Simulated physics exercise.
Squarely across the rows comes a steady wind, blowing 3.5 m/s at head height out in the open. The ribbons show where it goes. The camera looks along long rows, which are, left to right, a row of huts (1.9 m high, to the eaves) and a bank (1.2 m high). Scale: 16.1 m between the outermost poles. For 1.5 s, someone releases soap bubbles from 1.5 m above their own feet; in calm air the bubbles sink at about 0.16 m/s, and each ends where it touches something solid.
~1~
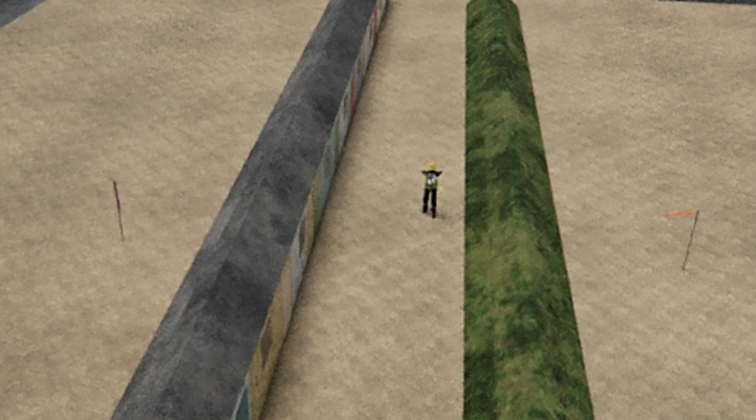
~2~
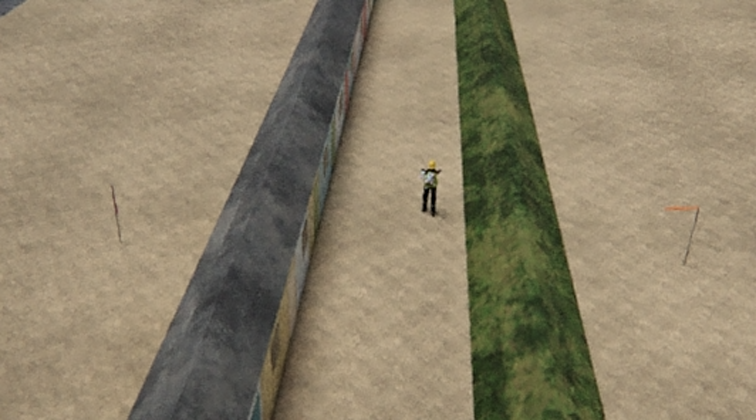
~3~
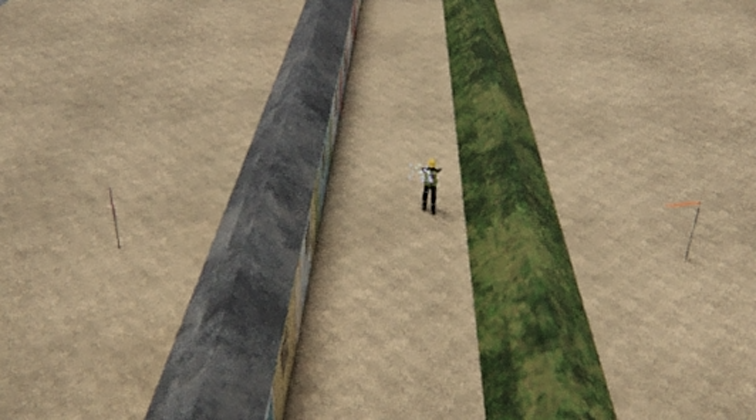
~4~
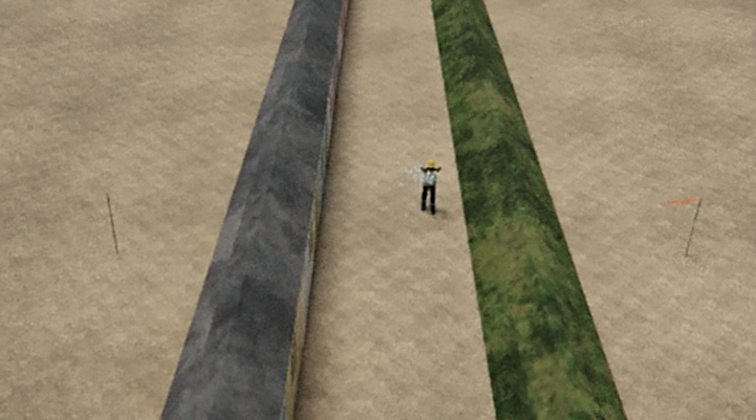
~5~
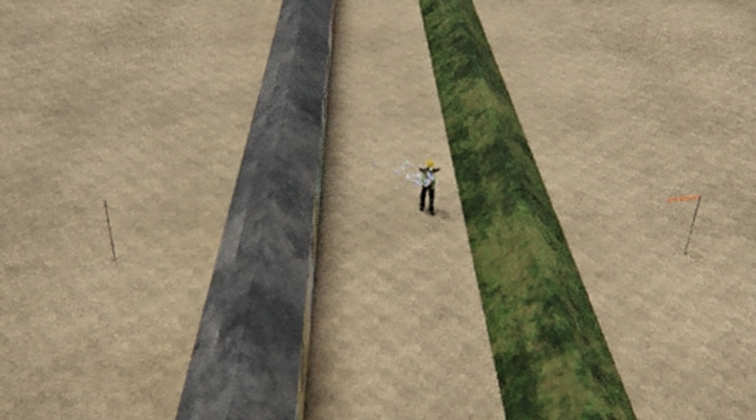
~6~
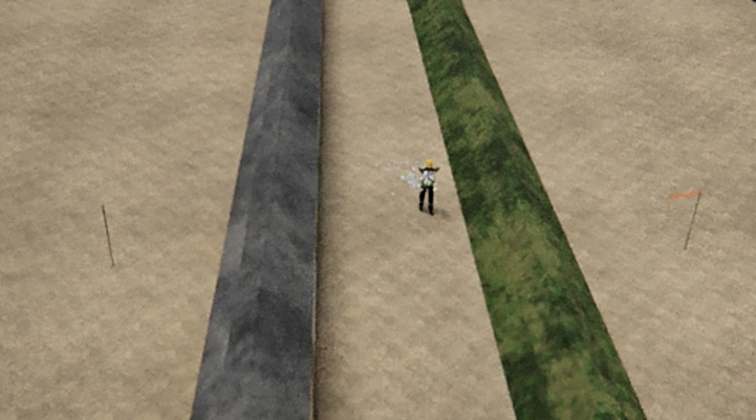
Soap bubbles drifting left from a person in a yellow hat standing between a long grey-topped row and a green bank.
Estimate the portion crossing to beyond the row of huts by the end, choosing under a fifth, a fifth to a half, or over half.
My estimate is a fifth to a half.
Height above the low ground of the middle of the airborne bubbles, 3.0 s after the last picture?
1.4 m.
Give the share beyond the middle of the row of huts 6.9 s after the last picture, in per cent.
Roughly 30 per cent.
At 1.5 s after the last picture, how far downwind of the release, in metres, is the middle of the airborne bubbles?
Reading: Near 1.5 m.
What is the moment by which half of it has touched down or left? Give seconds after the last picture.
I'd say it happens close to 9.5 seconds.
Then, 1.5 s after the last picture, 98 % is in the air or yet to come; 7 % is beyond the row of huts; the middle of what still flies is 1.6 m above the low ground, near (374, 175).
Then, 3.0 s after the last picture, 90 % is in the air or yet to come; 24 % is beyond the row of huts; the middle of what still flies is 1.3 m above the low ground, near (339, 182).
Then, 6.9 s after the last picture, 61 % is in the air or yet to come; 32 % is beyond the row of huts; the middle of what still flies is 1.4 m above the low ground, near (272, 180).
Then, 19.0 s after the last picture, 13 % is in the air or yet to come; 38 % is beyond the row of huts; the middle of what still flies is 1.2 m above the low ground, near (89, 179).
Then, 44.0 s after the last picture, 1 % is in the air or yet to come; 38 % is beyond the row of huts.
